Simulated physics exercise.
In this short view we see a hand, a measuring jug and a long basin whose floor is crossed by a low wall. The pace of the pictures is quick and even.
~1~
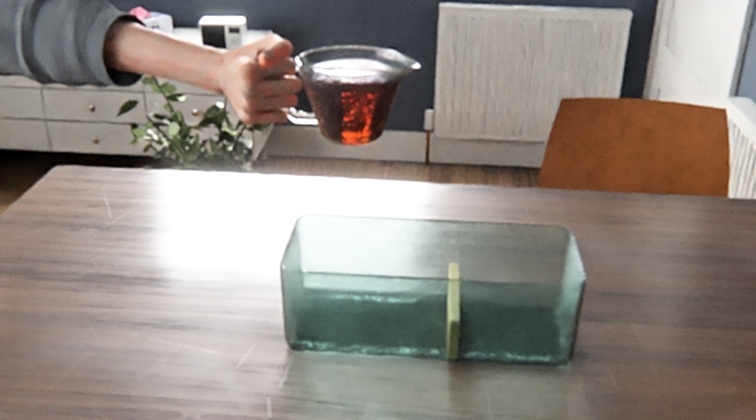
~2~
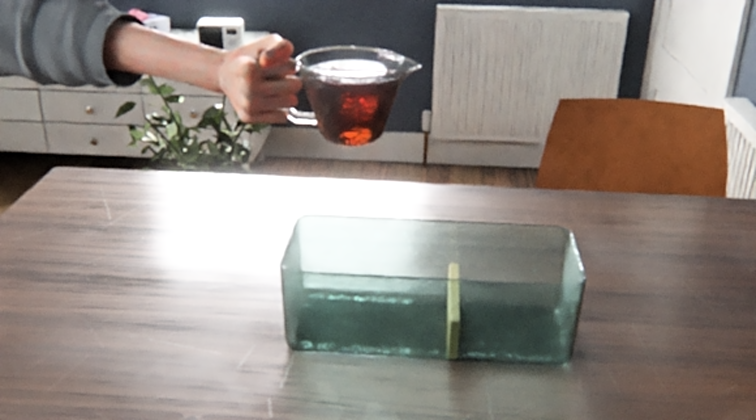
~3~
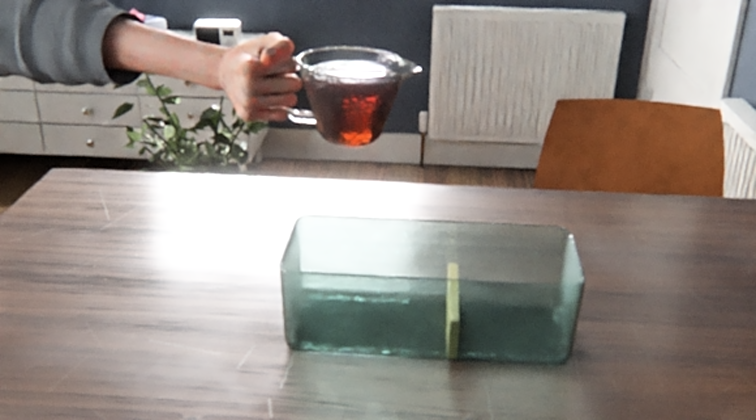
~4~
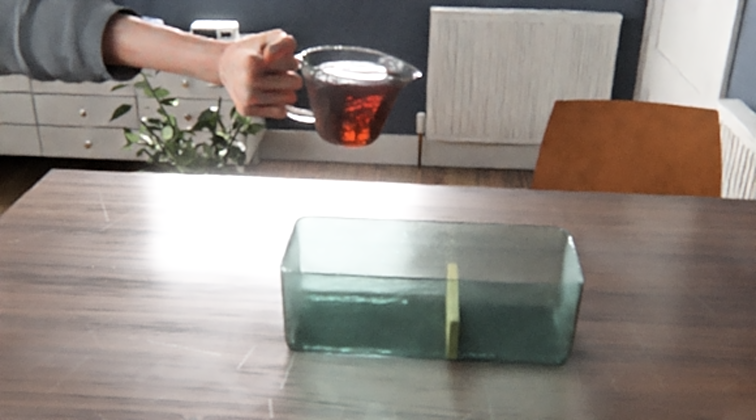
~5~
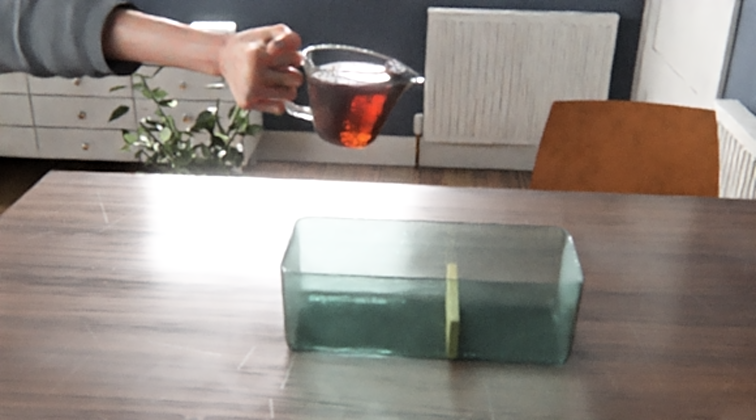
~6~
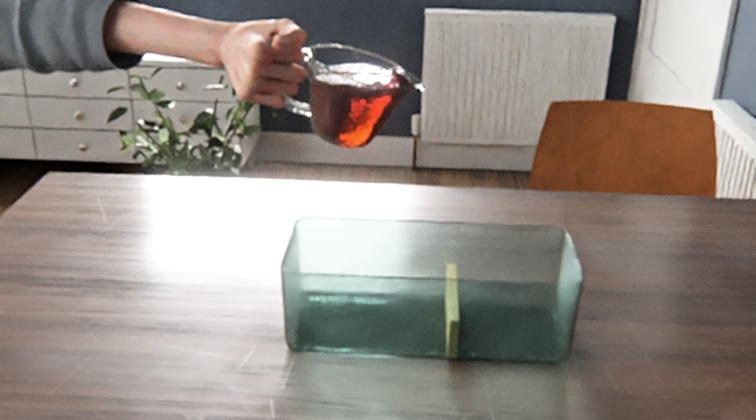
A hand in a grey sleeve reaches in from the left, holding a clear glass jug of reddish-brown tea above a dark wooden table, seen from the front and slightly above. Below sits a long greenish translucent basin crossed by a low yellowish wall, with white drawers, a plant, a radiator and an orange-brown chair behind. The hand slowly tilts the jug rightward, while the background shifts slightly left.
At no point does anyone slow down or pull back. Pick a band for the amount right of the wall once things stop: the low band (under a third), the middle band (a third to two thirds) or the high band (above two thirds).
The middle band.
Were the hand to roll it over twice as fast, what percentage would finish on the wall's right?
It comes to about 35 per cent.
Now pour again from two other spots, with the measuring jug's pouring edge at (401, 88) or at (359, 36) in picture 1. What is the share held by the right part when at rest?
About 20 per cent, then about 5 per cent.
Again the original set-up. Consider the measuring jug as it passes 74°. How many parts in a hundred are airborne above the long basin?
That comes to near 35 percent.
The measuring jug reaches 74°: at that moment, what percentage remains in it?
Remaining share, estimated: 45 %.
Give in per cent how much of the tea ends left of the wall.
I'd put it near 45 per cent.
A moment on, the measuring jug is tipped part way and 46 per cent is still to pour, 1 is left of the wall and 18 right of it.
Next, the measuring jug is tipped right over and 1 per cent is still to pour, 35 is left of the wall and 54 right of it.
Then the measuring jug is tipped right over and 0 per cent is still to pour, 43 is left of the wall and 55 right of it.
Later the measuring jug is tipped right over and 0 per cent is still to pour, 44 is left of the wall and 55 right of it.
In the end 44 per cent lies left of the wall, 54 right of it and 2 outside.
